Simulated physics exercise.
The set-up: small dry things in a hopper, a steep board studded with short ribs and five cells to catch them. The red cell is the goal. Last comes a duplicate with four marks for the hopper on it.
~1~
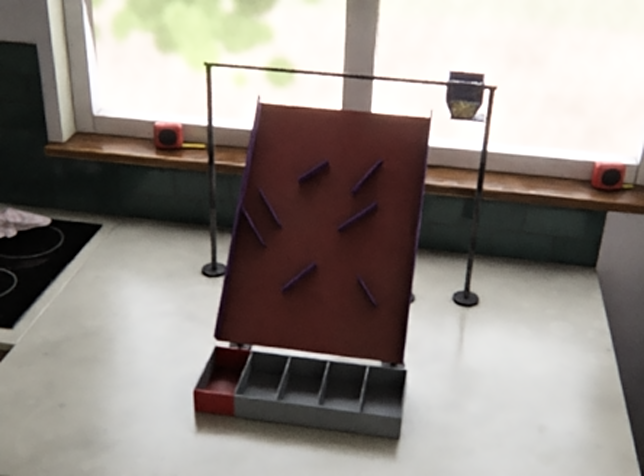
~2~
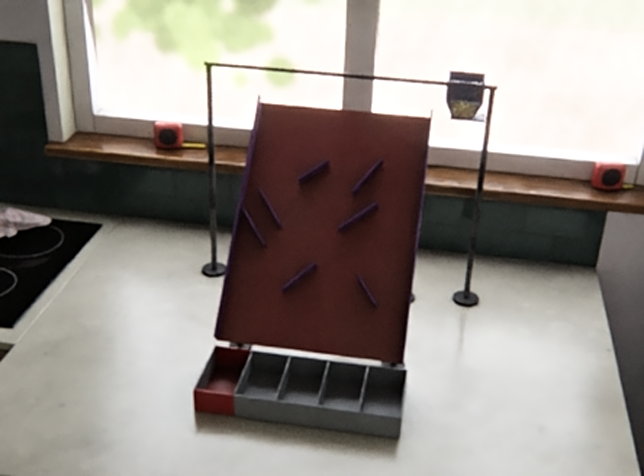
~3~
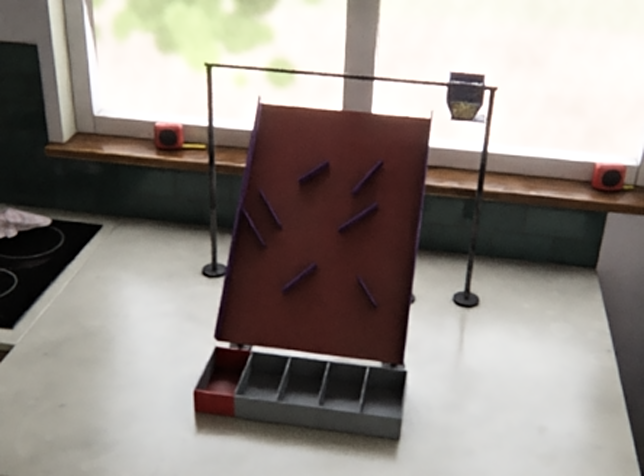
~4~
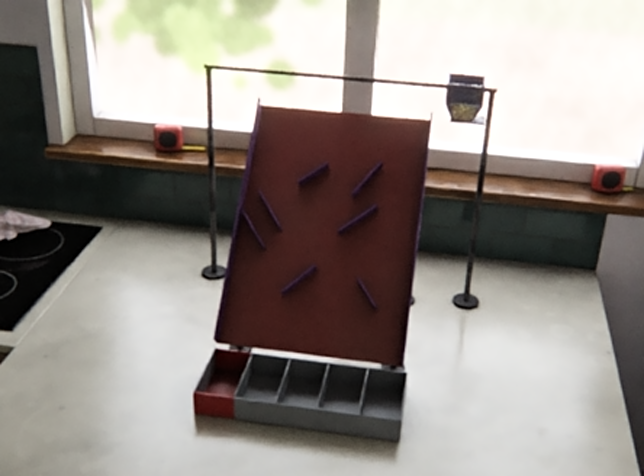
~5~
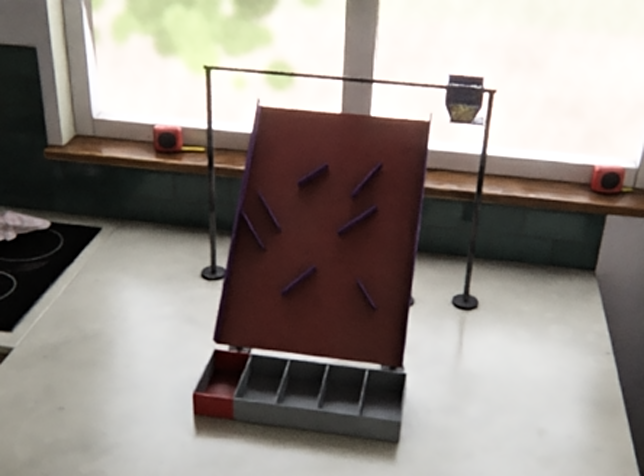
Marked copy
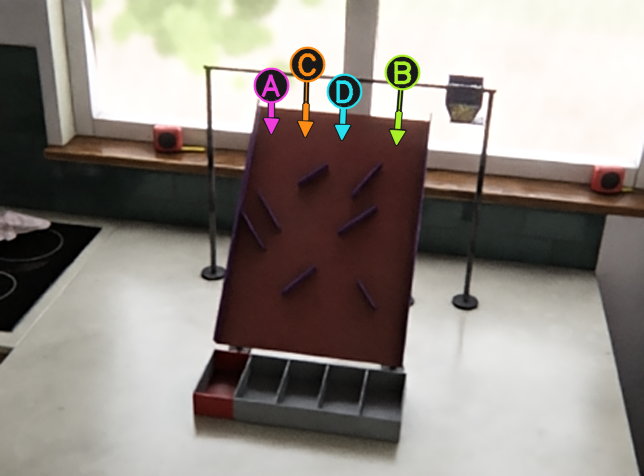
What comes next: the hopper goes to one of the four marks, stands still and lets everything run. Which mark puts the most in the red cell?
C is best.
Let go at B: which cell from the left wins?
The fifth from the left.
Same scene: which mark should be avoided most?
B it is.
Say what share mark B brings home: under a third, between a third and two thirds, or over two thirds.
Mark B gives under a third.
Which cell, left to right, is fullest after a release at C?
The first from the left.
On the marked copy, mark A meets the board at (271, 127); mark B meets the board at (396, 139); mark C meets the board at (305, 131); mark D meets the board at (342, 134).
If A is chosen, about two thirds in the red cell, about a third in other cells.
If B is chosen, about a quarter in the red cell, most in other cells.
If C is chosen, most in the red cell, a small part in other cells.
If D is chosen, about two thirds in the red cell, about a third in other cells.
